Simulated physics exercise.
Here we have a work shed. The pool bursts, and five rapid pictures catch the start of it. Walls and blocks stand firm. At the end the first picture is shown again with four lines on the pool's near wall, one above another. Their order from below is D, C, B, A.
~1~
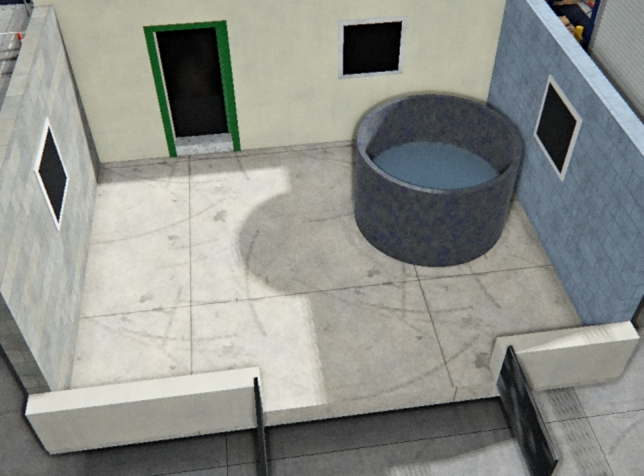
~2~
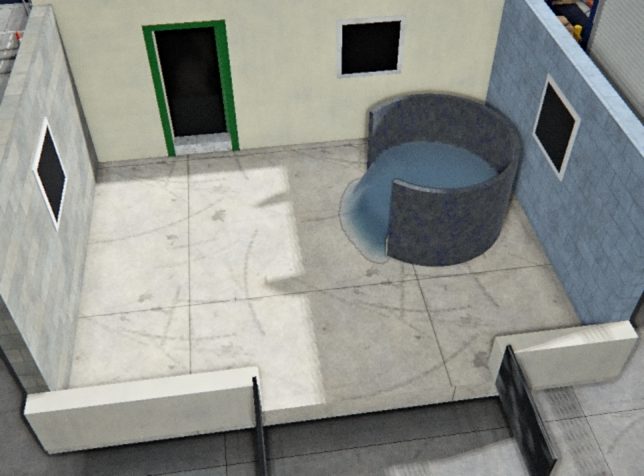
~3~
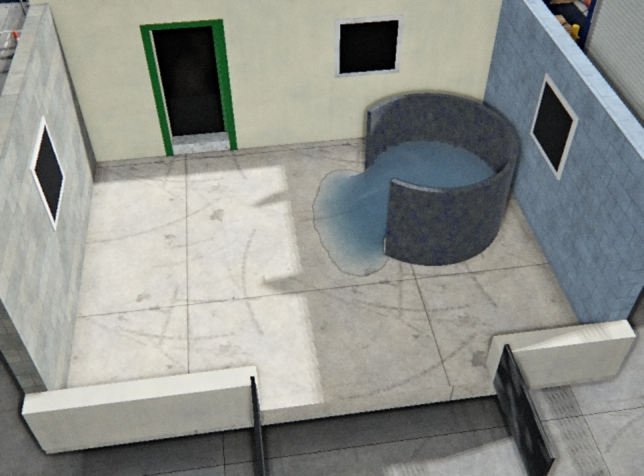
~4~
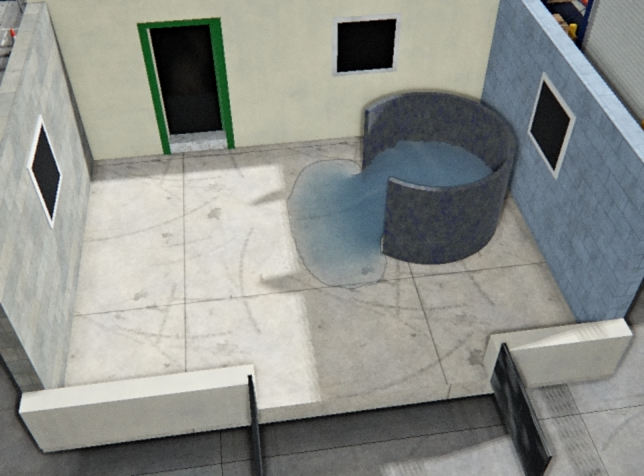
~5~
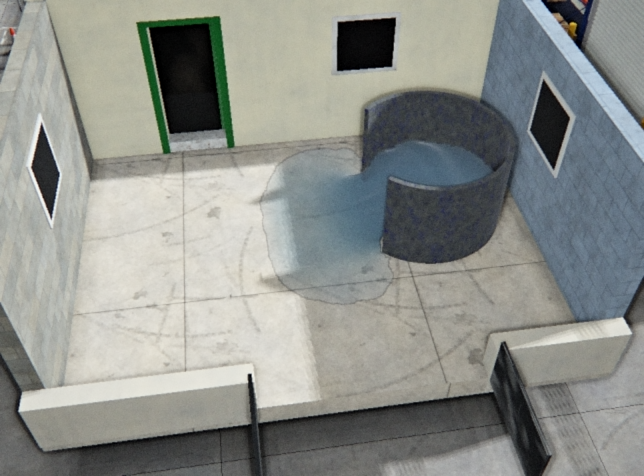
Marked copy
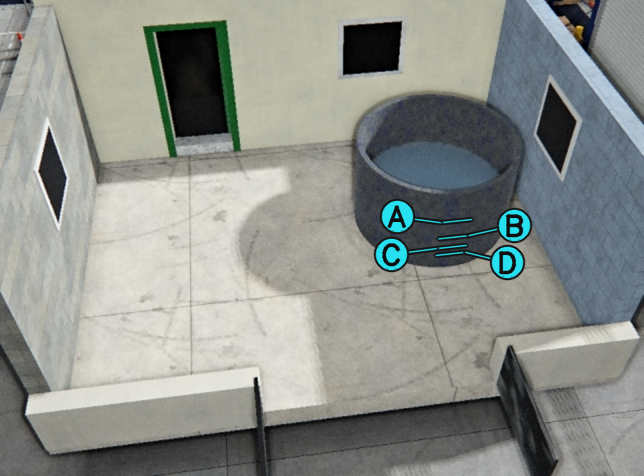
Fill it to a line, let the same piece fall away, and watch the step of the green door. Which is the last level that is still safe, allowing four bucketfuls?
It is A.
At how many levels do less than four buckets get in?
All of the four.
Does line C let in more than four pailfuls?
No, that is safe.
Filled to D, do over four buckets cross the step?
No.
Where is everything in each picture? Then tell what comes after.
Water in the pool at rest, its middle at (432, 184); foot of the green doorway at (206, 153); open gate at (380, 349).
Water covers 2 % of the ground and shows as far out as (384, 258).
Water covers 5 % of the ground and shows as far out as (348, 264).
Water covers 9 % of the ground and shows as far out as (315, 166).
Water covers 15 % of the ground and shows as far out as (298, 157).
On the marked copy, A at (456, 221); B at (453, 237); C at (451, 247); D at (450, 253); from the bottom up D, C, B, A.
With A, a bucket or two gets in.
With B, nothing gets over.
With C, nothing gets over.
With D, nothing gets over.
